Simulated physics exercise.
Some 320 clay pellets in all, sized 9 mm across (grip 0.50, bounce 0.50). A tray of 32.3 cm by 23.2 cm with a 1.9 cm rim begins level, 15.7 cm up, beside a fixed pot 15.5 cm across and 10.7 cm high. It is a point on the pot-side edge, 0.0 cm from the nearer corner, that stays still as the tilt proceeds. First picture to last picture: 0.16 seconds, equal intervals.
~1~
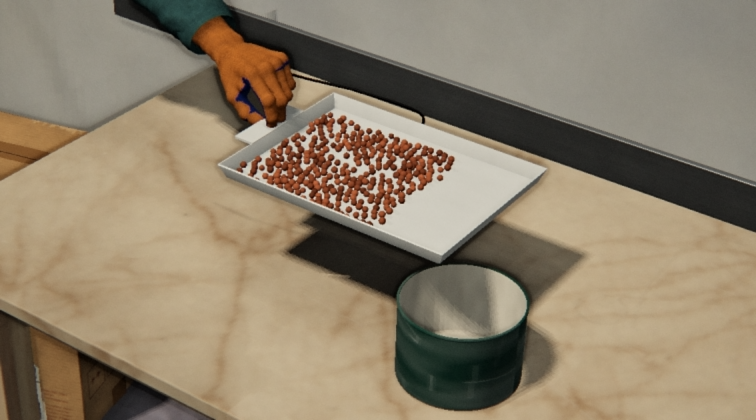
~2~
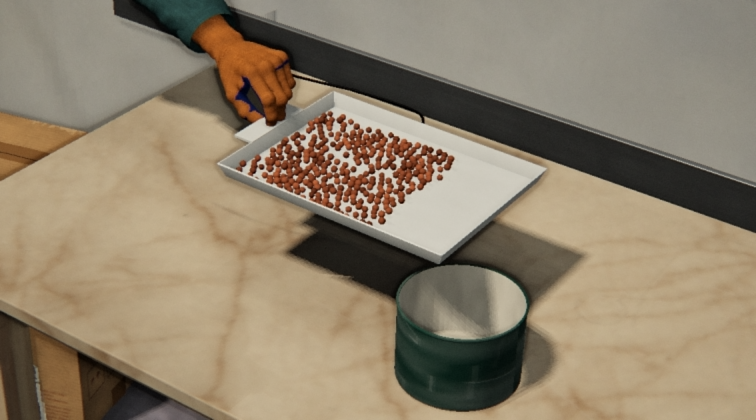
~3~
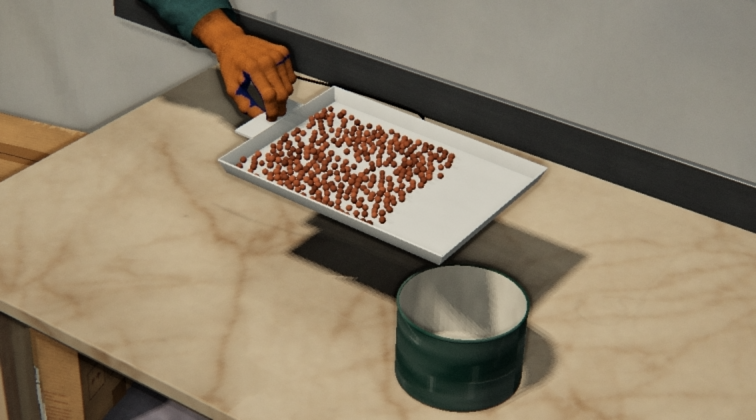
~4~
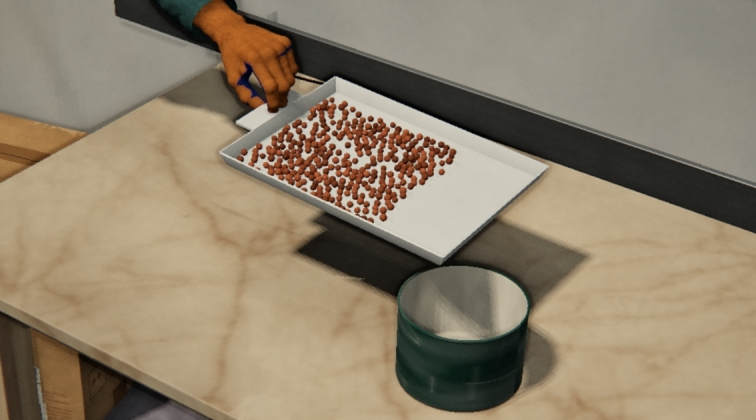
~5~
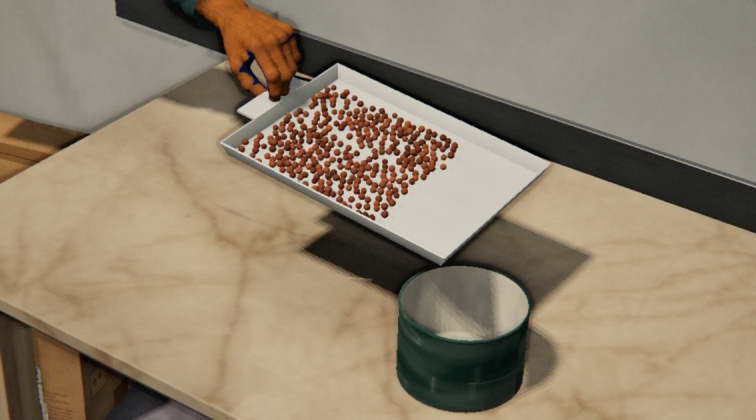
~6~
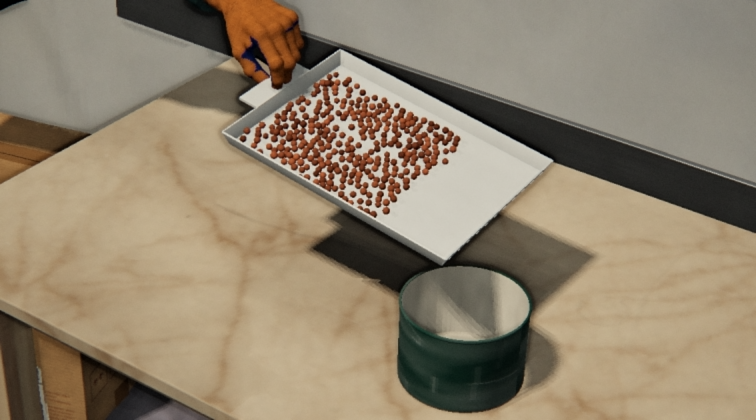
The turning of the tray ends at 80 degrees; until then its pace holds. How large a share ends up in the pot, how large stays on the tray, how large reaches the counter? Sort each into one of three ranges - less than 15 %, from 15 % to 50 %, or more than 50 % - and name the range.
Ranges: Pot: More than 50 %; tray: Less than 15 %; counter: From 15 % to 50 %.
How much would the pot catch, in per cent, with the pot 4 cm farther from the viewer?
Then close to 35 per cent.
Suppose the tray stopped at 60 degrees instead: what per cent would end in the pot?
In that case it comes to about 60 in a hundred.
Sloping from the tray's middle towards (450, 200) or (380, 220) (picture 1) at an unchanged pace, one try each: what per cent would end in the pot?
30 and 40 %.
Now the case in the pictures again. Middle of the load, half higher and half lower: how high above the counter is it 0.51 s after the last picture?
Roughly 20 cm.
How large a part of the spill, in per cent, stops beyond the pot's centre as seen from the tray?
I'd put it at close to 100 per cent.
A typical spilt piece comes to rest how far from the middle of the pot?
About 22 centimetres.
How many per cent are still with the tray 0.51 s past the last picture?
85%, roughly.
Then, 0.30 s after the last picture, tilt 44 degrees; the tray holds 100 %, the pot 0 %.
Then, 0.51 s after the last picture, tilt 68 degrees; the tray holds 85 %, the pot 0 %.
Then, 0.83 s after the last picture, tilt 80 degrees; the tray holds 5 %, the pot 60 %.
In the end, pot 75 %, tray 0 %, counter 30 %.
